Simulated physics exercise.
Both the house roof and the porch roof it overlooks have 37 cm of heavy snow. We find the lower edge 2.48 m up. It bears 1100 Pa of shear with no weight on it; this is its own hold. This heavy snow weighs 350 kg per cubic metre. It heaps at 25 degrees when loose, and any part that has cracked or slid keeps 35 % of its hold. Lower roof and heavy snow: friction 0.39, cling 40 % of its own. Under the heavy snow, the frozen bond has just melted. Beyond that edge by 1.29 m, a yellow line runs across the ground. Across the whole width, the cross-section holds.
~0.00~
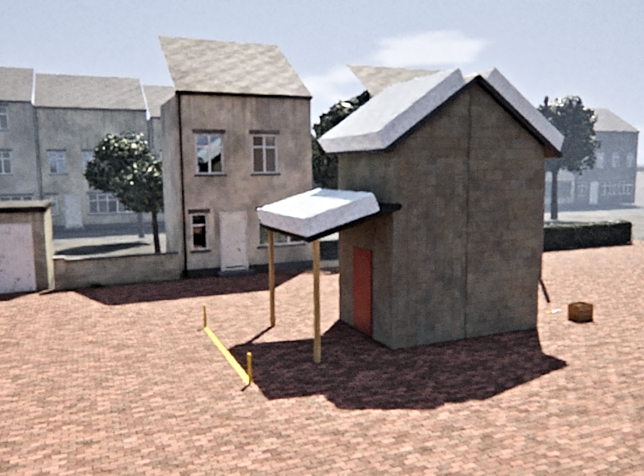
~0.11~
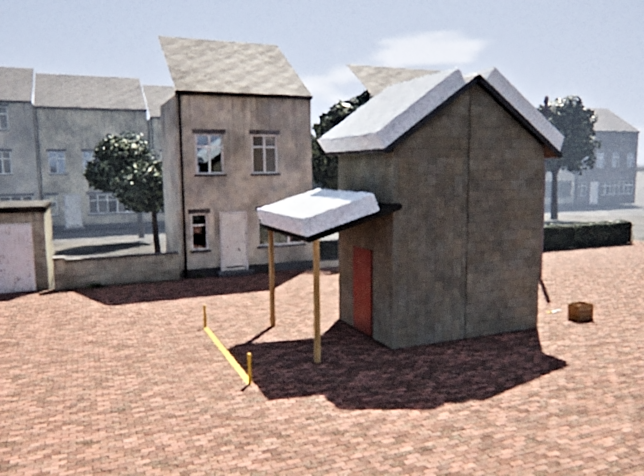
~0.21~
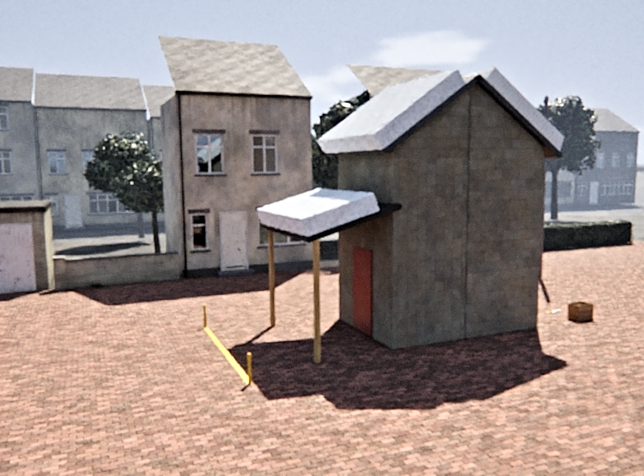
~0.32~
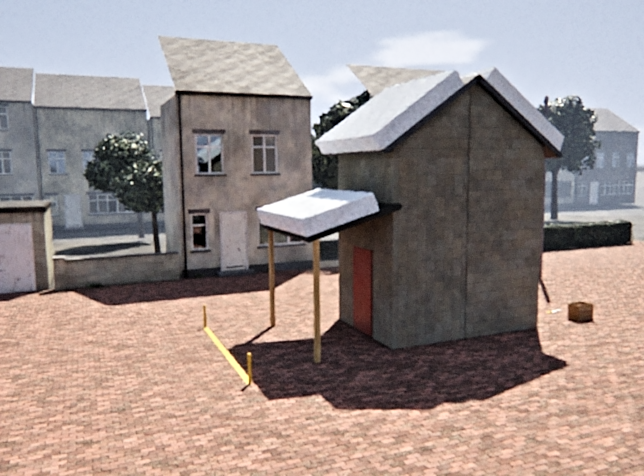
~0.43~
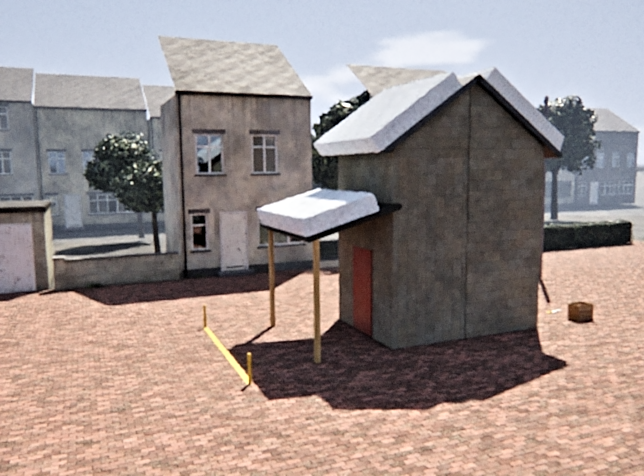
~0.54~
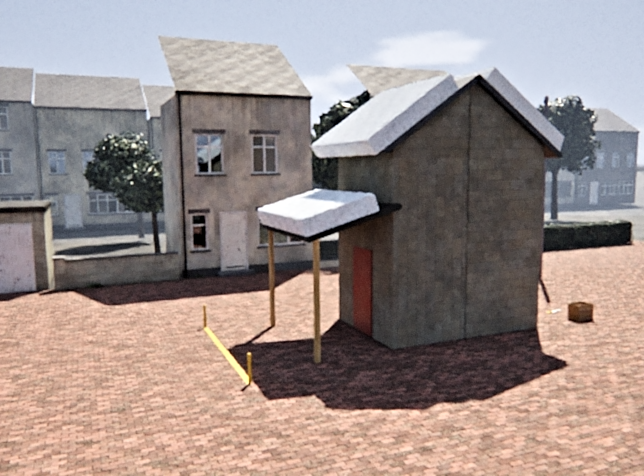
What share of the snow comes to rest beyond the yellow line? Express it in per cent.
Roughly 17 per cent of it.
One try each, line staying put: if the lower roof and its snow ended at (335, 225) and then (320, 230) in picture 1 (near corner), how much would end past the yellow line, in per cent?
The first try gives 35 percent and the second gives 25 percent.
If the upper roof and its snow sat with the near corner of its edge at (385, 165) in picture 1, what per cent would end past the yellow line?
That would come to around 4 %.
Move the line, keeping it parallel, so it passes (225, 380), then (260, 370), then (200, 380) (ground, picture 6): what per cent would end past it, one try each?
Respectively 12, 25 and 5 percent would end past it.
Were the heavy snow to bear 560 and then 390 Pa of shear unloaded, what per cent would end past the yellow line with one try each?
40 in a hundred, followed by 45 in a hundred.
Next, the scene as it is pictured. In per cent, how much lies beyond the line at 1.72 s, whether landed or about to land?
Around 0 percent of it.
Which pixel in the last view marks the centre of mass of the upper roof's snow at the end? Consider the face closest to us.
It comes out near (283, 294), give or take.
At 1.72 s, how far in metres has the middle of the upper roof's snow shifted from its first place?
I'd put it near 2.4 m.
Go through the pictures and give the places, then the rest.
The first frame shows front end of the heavy snow at (384, 143).
The second frame shows front end of the heavy snow at (383, 144), its middle shifted 9 mm.
The third frame shows front end of the heavy snow at (382, 144), its middle shifted 3.4 cm, 1 % of it past the upper edge, in one piece.
The fourth frame shows front end of the heavy snow at (381, 146), its middle shifted 8.0 cm, 4 % of it past the upper edge, in one piece.
The fifth frame shows front end of the heavy snow at (378, 148), its middle shifted 14 cm, 6 % of it past the upper edge, in one piece.
The sixth frame shows front end of the heavy snow at (375, 137), its middle shifted 23 cm, 10 % of it past the upper edge, in one piece.
By 1.08 s, none is below the lower edge and 0 % is past the line.
By 1.72 s, none is below the lower edge and 0 % is past the line.
By 2.36 s, 22 % is below the lower edge and 0 % is past the line.
By 3.00 s, 49 % is below the lower edge and 16 % is past the line.
By 3.80 s, at the end, 49 % is below the lower edge and 17 % is past the line.
